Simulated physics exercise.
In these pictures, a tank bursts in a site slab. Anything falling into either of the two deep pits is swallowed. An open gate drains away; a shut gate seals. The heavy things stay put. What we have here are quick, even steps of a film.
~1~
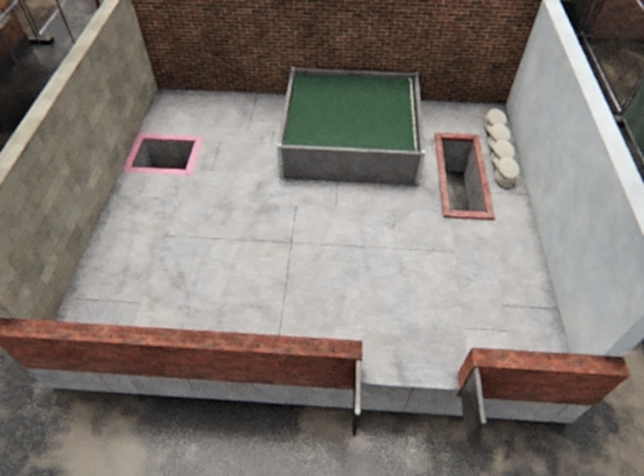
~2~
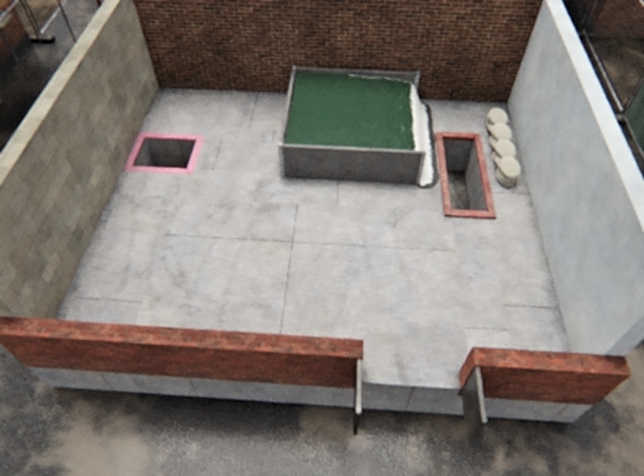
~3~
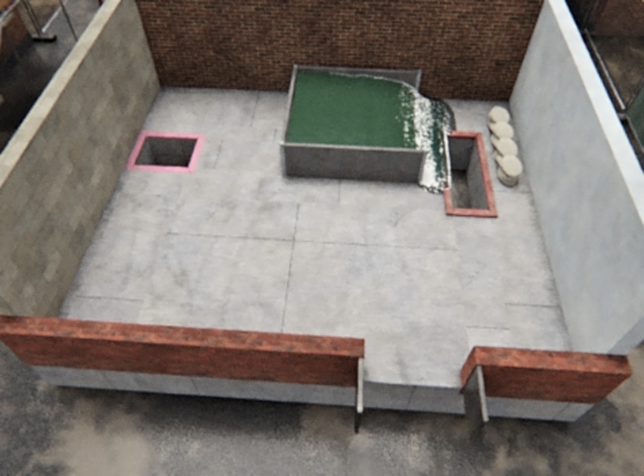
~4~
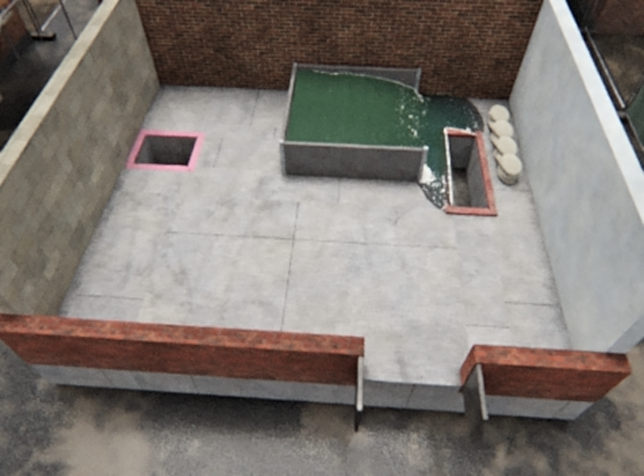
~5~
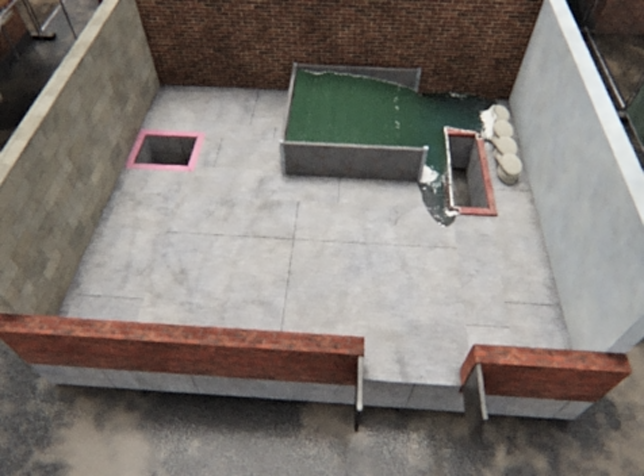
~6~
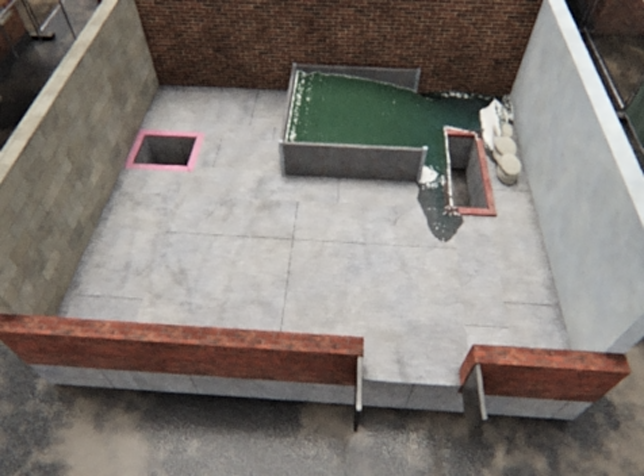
Green water burst out of the right side of a raised open tank in a walled concrete yard, foaming across the slab, then spread around a brick-edged pit and reached the pale round objects beside it.
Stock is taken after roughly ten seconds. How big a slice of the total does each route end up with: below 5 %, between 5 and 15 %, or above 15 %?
Final slices - gate: Below 5 %, red pit: Above 15 %, pink pit: Below 5 %.
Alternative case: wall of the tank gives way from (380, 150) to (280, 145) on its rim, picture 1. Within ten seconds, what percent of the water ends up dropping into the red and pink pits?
Out of every hundred parts, red takes 2 and pink takes 15.
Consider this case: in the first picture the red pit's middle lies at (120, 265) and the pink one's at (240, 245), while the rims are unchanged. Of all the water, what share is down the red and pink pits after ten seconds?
Looks like red collects 8 percent and pink collects 6 percent.
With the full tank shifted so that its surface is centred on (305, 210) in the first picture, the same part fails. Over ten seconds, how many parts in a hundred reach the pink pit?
Result, pink pit: 6 percent after ten seconds.
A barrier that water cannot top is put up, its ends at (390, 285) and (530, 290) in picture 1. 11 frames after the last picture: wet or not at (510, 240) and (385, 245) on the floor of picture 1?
Going in order, I'd say drenched and kept out of it.
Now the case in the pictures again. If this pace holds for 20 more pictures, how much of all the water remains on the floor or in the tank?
Estimate: 56 per cent.
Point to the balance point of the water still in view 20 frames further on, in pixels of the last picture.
I'd place it roughly at (417, 152).
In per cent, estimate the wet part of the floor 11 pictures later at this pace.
Estimate: Near 15 %.
A moment on, water covers 10 % of the floor; the gate 0 %, the red pit 18 %, the pink pit 0 %.
Next, water covers 15 % of the floor; the gate 0 %, the red pit 31 %, the pink pit 0 %.
Then, water covers 30 % of the floor; the gate 0 %, the red pit 45 %, the pink pit 0 %.
Later, water covers 45 % of the floor; the gate 2 %, the red pit 54 %, the pink pit 0 %.
In the end, water covers 70 % of the floor; the gate 3 %, the red pit 57 %, the pink pit 2 %.
